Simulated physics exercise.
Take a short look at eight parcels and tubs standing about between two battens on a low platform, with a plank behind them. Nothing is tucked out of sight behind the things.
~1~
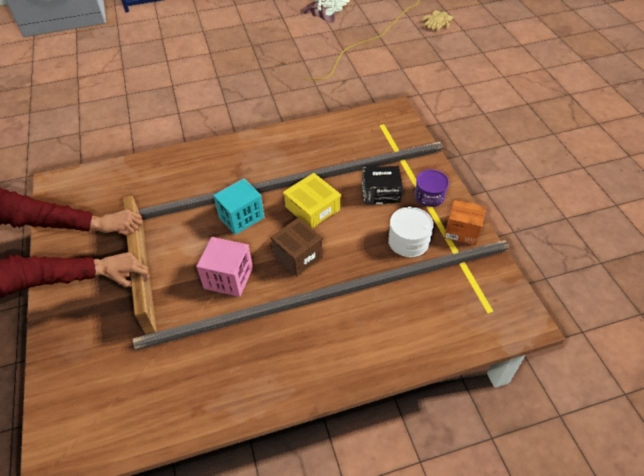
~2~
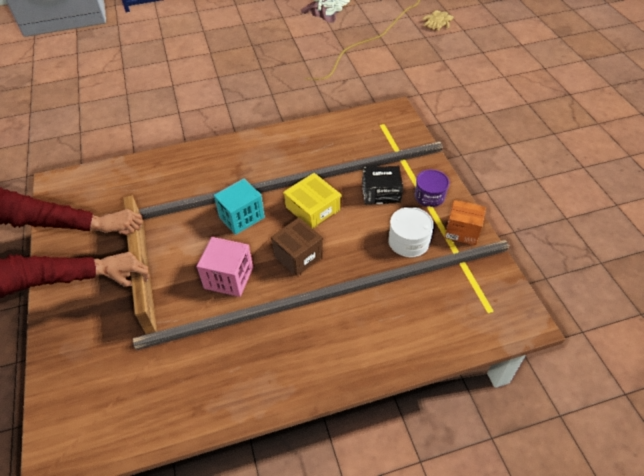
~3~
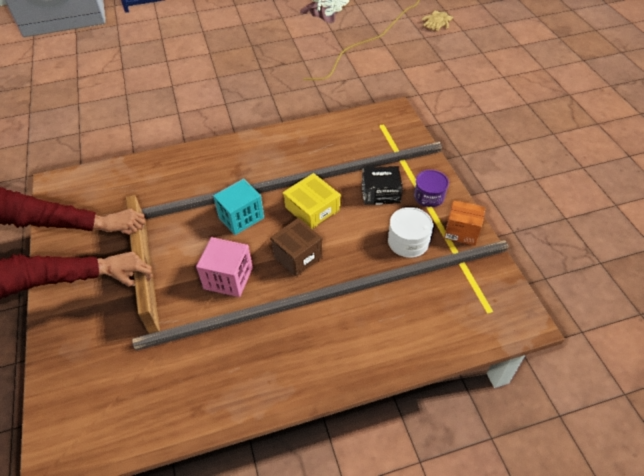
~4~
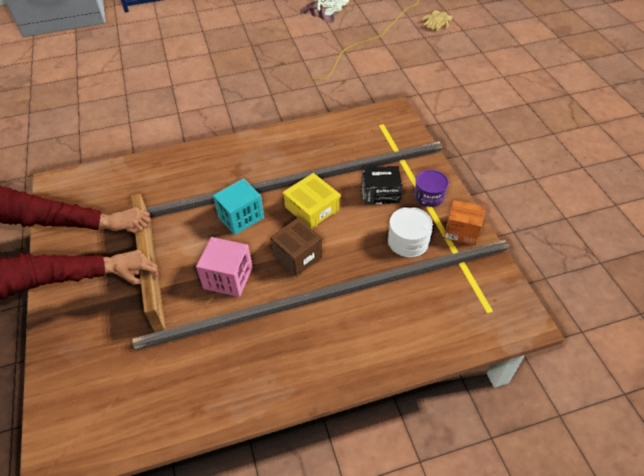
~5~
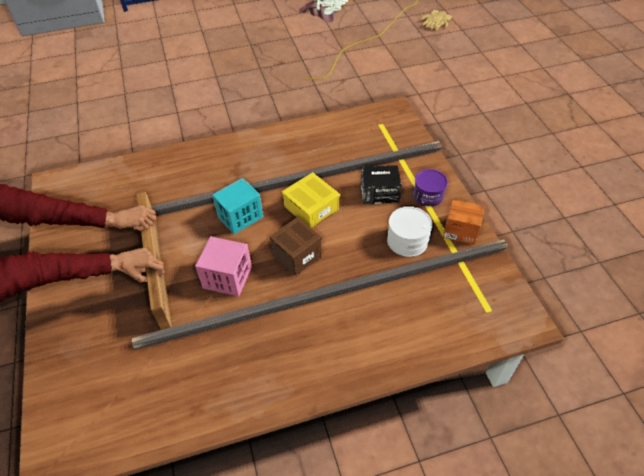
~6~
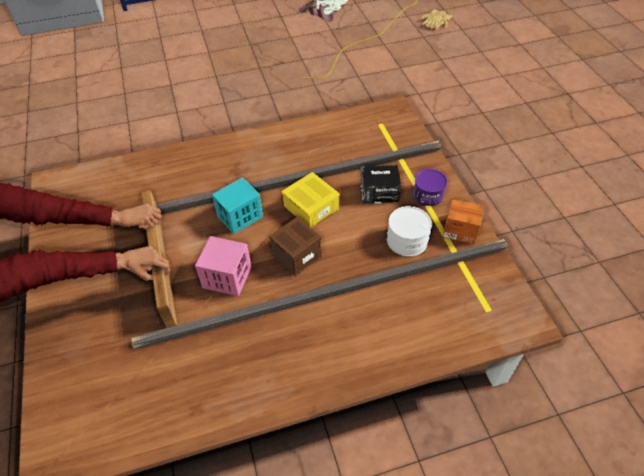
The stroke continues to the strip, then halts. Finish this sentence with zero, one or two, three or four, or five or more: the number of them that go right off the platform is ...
The number of them that go right off the platform is five or more.
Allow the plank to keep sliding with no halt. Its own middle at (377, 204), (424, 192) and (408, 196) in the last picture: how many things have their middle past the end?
1; 6; 4.
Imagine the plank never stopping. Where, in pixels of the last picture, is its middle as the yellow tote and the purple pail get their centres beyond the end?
When the yellow tote crosses, the middle is near (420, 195); when the purple pail crosses, near (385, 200).
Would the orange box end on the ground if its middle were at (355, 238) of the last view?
Set there, the object goes off the end.
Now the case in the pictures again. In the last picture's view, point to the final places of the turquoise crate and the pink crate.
One is at about (430, 166), the other at about (453, 201).
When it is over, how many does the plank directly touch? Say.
Tally at the end: 2.
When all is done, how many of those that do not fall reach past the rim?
My count gives 0.
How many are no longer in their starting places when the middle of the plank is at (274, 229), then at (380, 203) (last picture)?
At first I count 4, and then 8.
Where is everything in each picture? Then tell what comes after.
In the first picture, orange box (465, 223); purple pail (431, 189); white canister (410, 232); plank (139, 263); tape (428, 205).
In the second picture, purple pail (431, 189); brown tote (298, 248).
In the third picture, white canister (410, 233); yellow tote (312, 201).
In the fourth picture, orange box (464, 223); pink crate (225, 267).
In the fifth picture, purple pail (430, 188); turquoise crate (238, 206).
In the sixth picture, orange box (463, 222); purple pail (430, 188); white canister (409, 231); plank (159, 257); tape (427, 204).
A little later, none off yet; orange box at rest near (463, 222); purple pail at rest near (430, 188); white canister at rest near (409, 231).
Next, none off yet; orange box shifted a little near (480, 220); purple pail shifted a little near (448, 186); white canister shifted about its own width near (444, 223).
When it is over, the number that fall off is five or more; down, brown tote, yellow tote, black box, white canister, purple pail and orange box.
